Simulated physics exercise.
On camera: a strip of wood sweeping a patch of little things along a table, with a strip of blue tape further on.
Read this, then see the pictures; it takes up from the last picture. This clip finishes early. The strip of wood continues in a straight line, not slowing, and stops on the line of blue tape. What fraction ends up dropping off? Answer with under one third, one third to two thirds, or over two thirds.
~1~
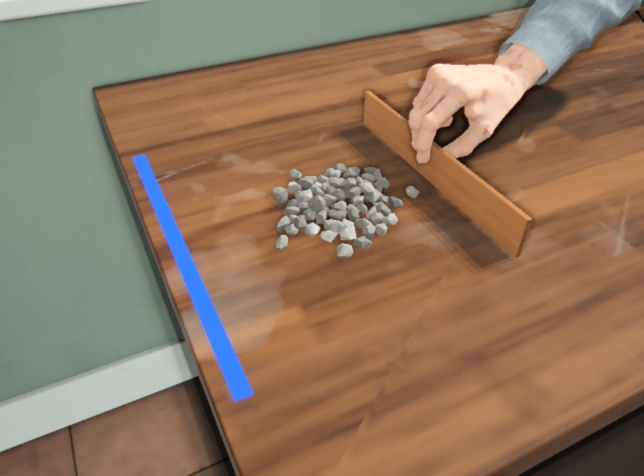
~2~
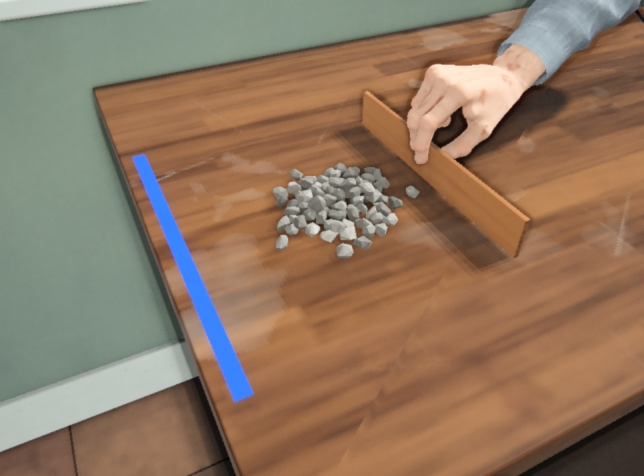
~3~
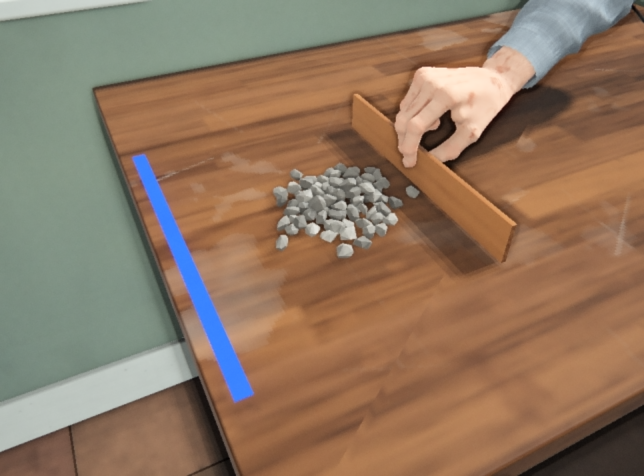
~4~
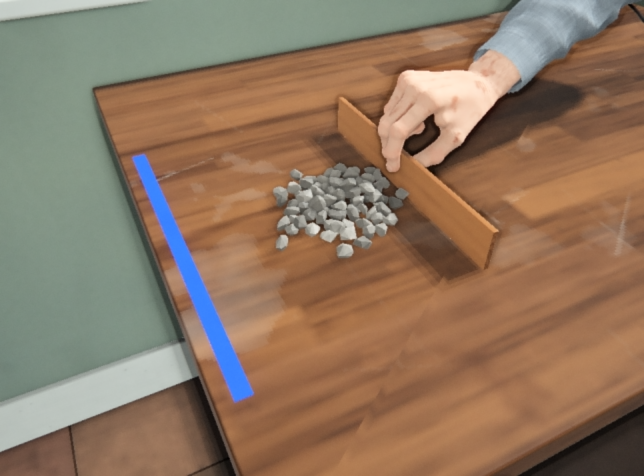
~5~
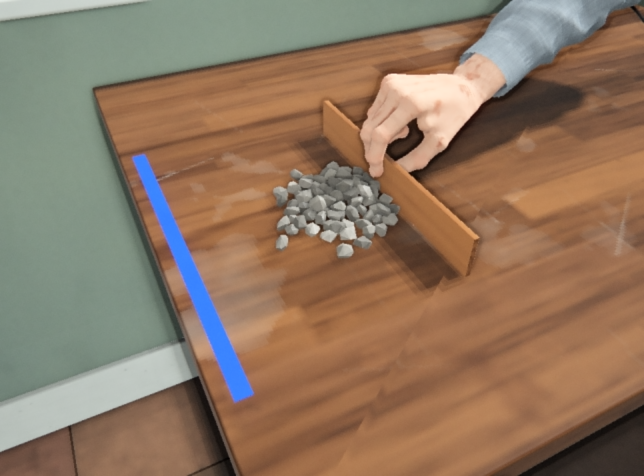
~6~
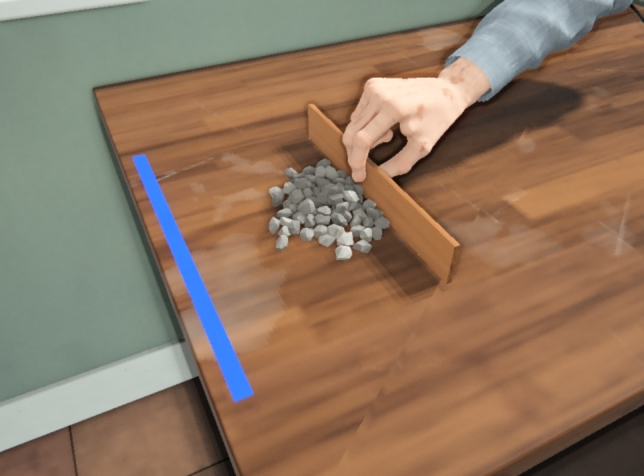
The share that drops off is over two thirds.
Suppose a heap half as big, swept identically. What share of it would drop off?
I'd say close to 80 %.
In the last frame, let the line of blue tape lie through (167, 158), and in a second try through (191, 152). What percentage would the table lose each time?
Case one: Around 40 percent; case two: 10 percent.
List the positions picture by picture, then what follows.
Strip of wood at (509, 225), at rest; blue tape at (142, 164), right by the edge; edge at (158, 261); the heap at (338, 200), bits of gravel, in the first frame.
Strip of wood at (508, 226), in the second frame.
Strip of wood at (495, 231); the heap at (338, 200), in the third frame.
Strip of wood at (477, 237), in the fourth frame.
Strip of wood at (459, 243); the heap at (338, 200), a small part pushed along, in the fifth frame.
Strip of wood at (440, 250); blue tape at (142, 164); edge at (158, 261); the heap at (324, 202), most pushed along, in the sixth frame.
Soon, strip of wood still moving, near (271, 189); heap all on the table, its front near (185, 245).
A while on, strip of wood stopped at the blue tape; heap most over the edge.
Finally, strip of wood stopped at the blue tape; heap most over the edge.
